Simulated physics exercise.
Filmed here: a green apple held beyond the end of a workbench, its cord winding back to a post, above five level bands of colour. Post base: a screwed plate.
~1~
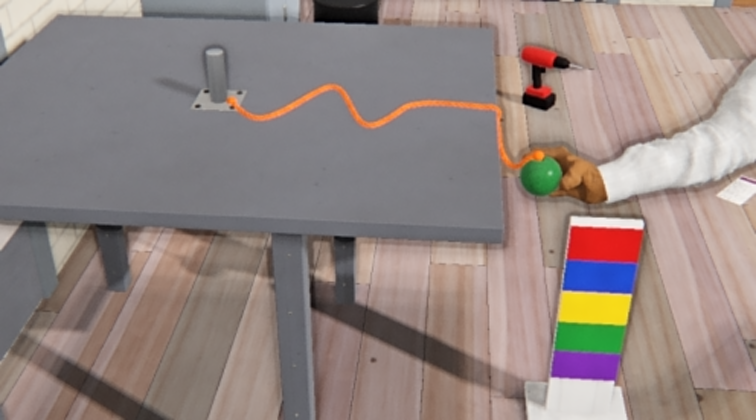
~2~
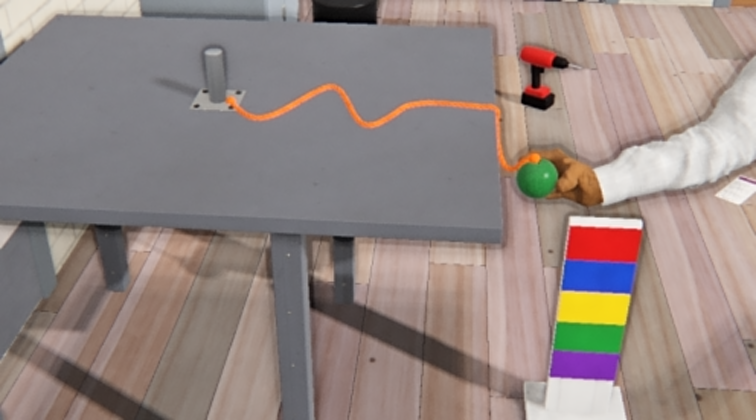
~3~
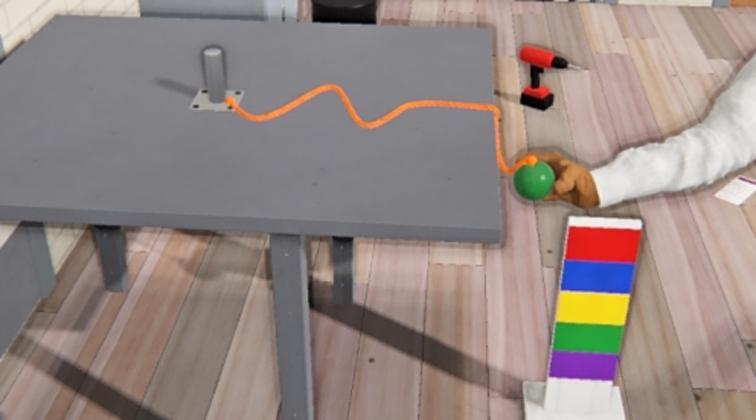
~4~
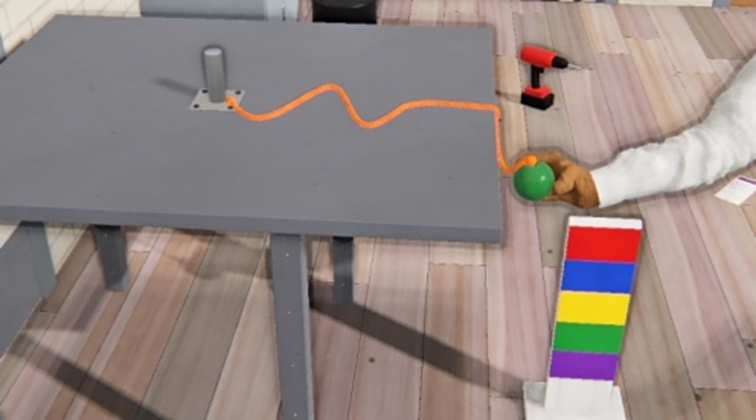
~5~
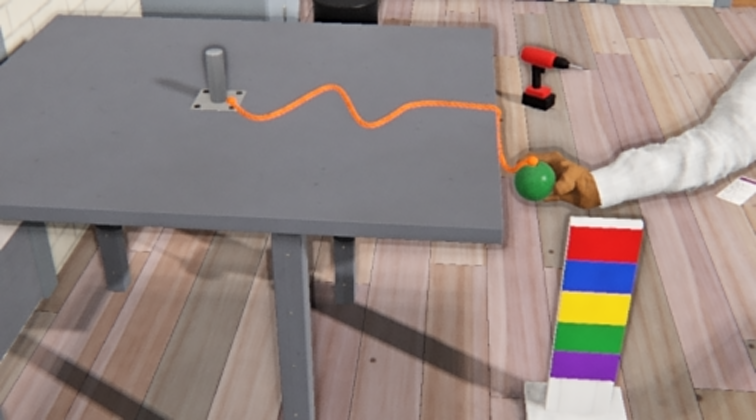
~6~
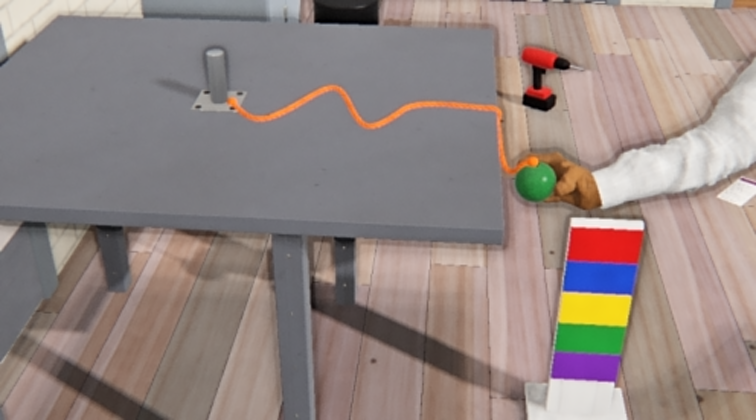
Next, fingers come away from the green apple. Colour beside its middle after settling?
Green.
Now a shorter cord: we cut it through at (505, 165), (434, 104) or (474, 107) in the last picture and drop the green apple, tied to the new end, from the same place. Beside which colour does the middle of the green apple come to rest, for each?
Each try in turn: Yellow; above them all; red.
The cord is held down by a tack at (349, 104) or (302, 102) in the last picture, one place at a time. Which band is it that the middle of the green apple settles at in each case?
In order: Blue; yellow.
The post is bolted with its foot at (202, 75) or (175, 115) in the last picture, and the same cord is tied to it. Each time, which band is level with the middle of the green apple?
The first case gives yellow, the second gives yellow.
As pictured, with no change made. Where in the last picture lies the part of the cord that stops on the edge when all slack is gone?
The spot located at (381, 124) in the last picture.
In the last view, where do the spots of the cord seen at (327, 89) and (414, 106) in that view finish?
The first one ends up at (380, 108) and the second one at (494, 166).
A little later, apple near (511, 323); level with green.
Next, apple near (454, 313); level with green.
Later still, apple near (497, 325); level with green.
When it is over, apple near (478, 325); level with green. Its middle rests at the green band.
